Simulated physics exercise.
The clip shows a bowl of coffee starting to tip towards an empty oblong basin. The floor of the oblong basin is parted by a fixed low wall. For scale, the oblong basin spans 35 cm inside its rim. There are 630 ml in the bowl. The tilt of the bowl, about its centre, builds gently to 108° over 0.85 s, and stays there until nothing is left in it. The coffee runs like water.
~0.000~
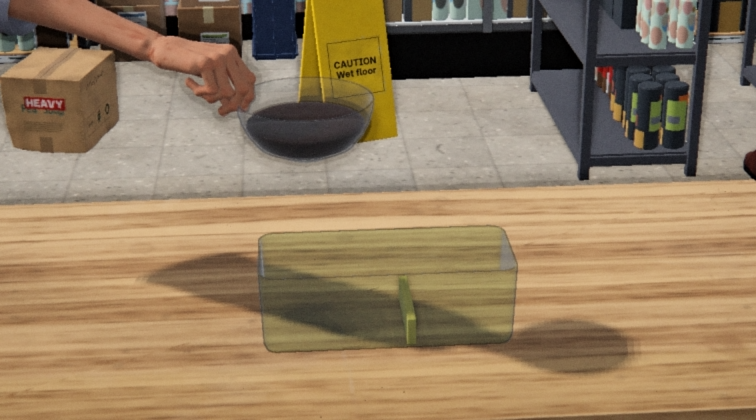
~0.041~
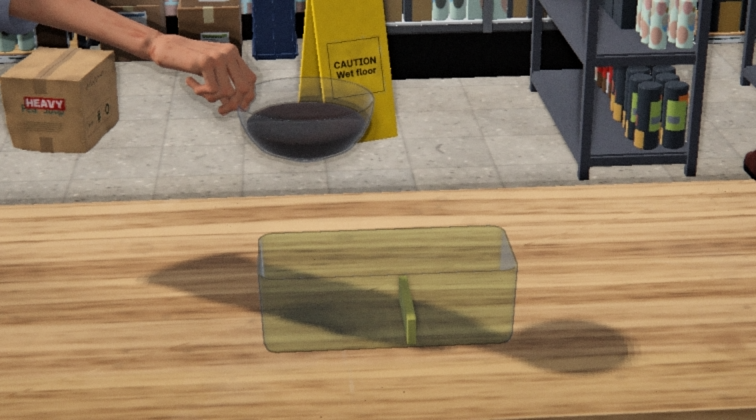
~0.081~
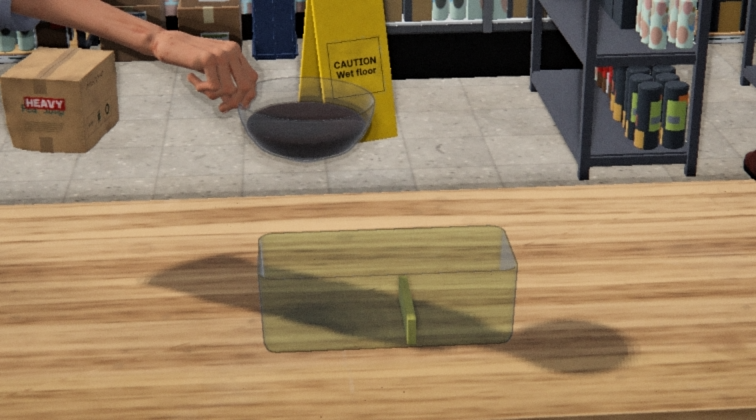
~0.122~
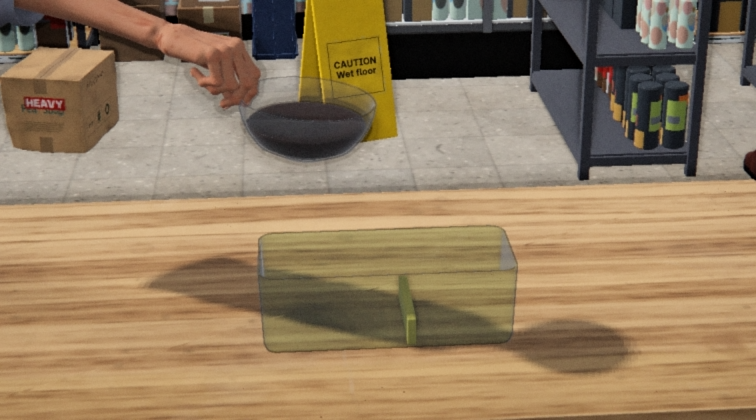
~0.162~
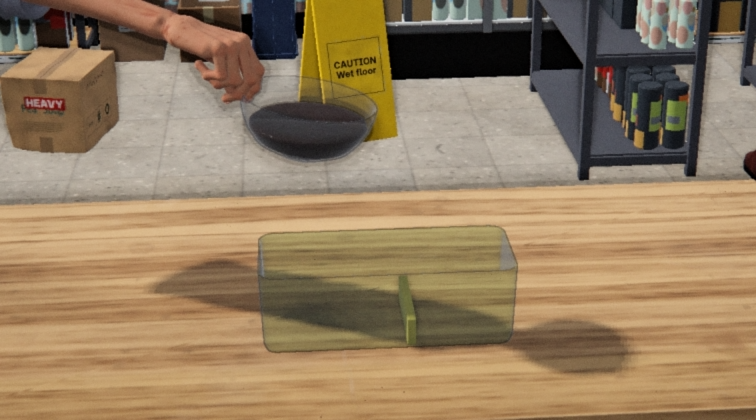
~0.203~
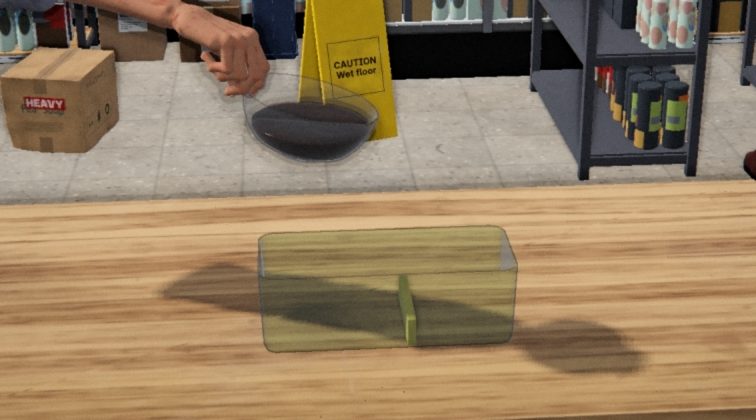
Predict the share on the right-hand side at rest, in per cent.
The far part has some 53 per cent.
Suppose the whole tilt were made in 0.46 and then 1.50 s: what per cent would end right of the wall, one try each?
First 35, then 65 per cent.
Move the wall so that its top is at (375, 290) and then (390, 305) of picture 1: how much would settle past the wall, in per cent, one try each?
In turn about 80 and 65 per cent.
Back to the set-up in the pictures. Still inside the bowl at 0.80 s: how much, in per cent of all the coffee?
Some 0 per cent.
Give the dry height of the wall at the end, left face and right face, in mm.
Some 30 mm on the left and 22 mm on the right.
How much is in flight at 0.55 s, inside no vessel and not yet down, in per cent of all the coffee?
About 58 per cent.
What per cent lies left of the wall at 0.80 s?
About 38 per cent.
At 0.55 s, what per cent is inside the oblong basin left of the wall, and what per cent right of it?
Near 1 on the left, 8 on the right.
After 0.55 s the tilt is 78° and 33 per cent is still to pour, 1 is left of the wall and 8 right of it.
After 0.80 s the tilt is 107° and 0 per cent is still to pour, 37 is left of the wall and 54 right of it.
After 1.06 s the tilt is 108° and 0 per cent is still to pour, 45 is left of the wall and 53 right of it.
After 1.35 s the tilt is 108° and 0 per cent is still to pour, 45 is left of the wall and 53 right of it.
In the end 45 per cent lies left of the wall, 53 right of it and 2 outside.
